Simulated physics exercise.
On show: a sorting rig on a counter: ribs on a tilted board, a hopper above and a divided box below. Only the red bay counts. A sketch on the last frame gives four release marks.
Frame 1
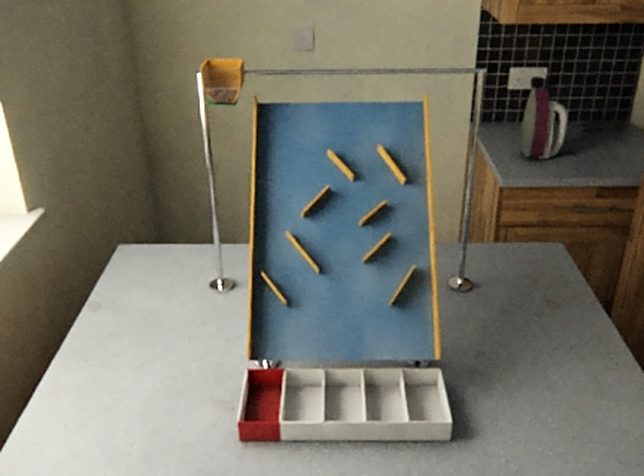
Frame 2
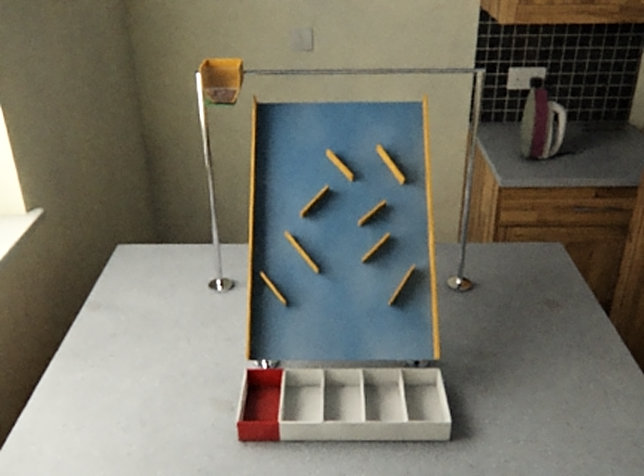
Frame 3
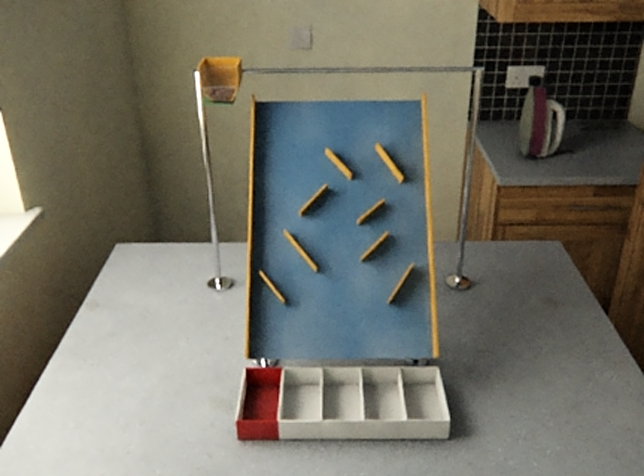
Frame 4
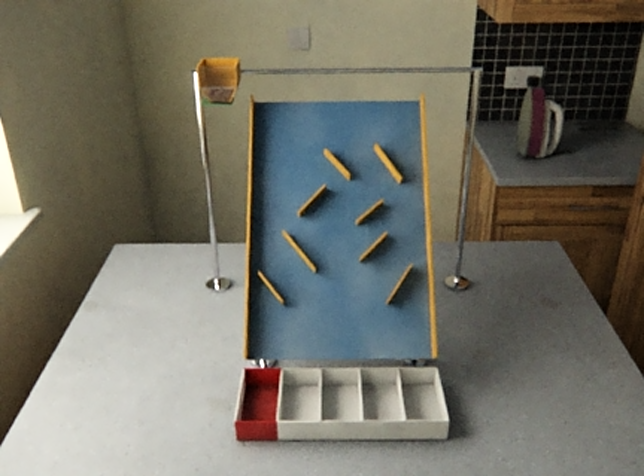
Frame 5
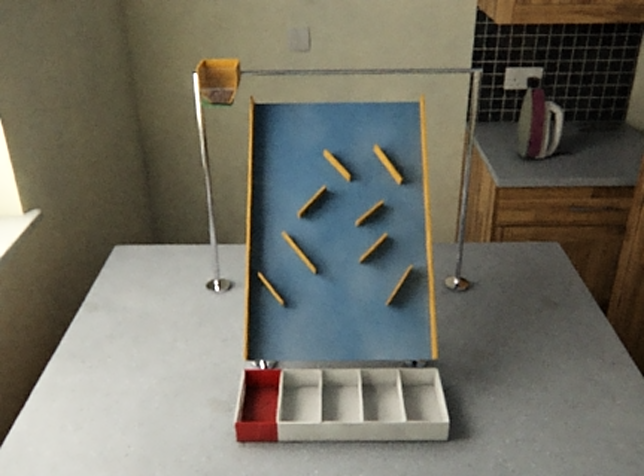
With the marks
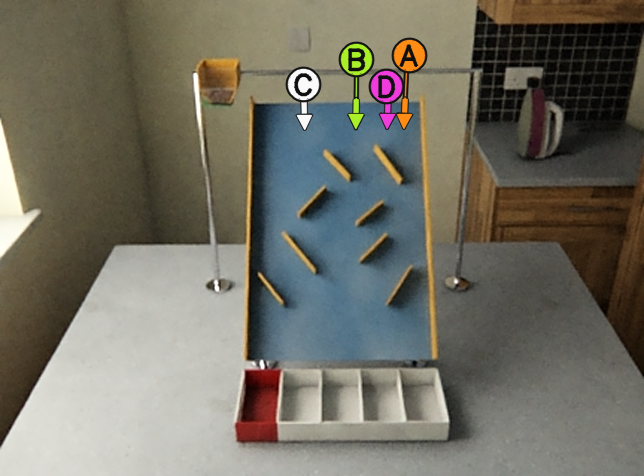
Tilted blue board with orange ribs standing still on a grey counter, a small hopper above and a divided box below.
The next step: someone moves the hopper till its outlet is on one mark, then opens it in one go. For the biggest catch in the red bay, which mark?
C works best here.
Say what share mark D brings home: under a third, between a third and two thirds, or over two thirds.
It is under a third.
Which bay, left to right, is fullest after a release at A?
It is the fifth one.
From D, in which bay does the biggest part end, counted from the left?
The fifth.
On the marked copy, mark A meets the board at (404, 123); mark B meets the board at (355, 123); mark C meets the board at (304, 124); mark D meets the board at (387, 123).
Choosing A, not one piece in the red bay, roughly two thirds in other bays, roughly a third outside the box.
Choosing B, just a few in the red bay, the larger part in other bays, roughly a quarter outside the box.
Choosing C, roughly a quarter in the red bay, roughly half in other bays, roughly a quarter outside the box.
Choosing D, not one piece in the red bay, roughly two thirds in other bays, roughly a third outside the box.
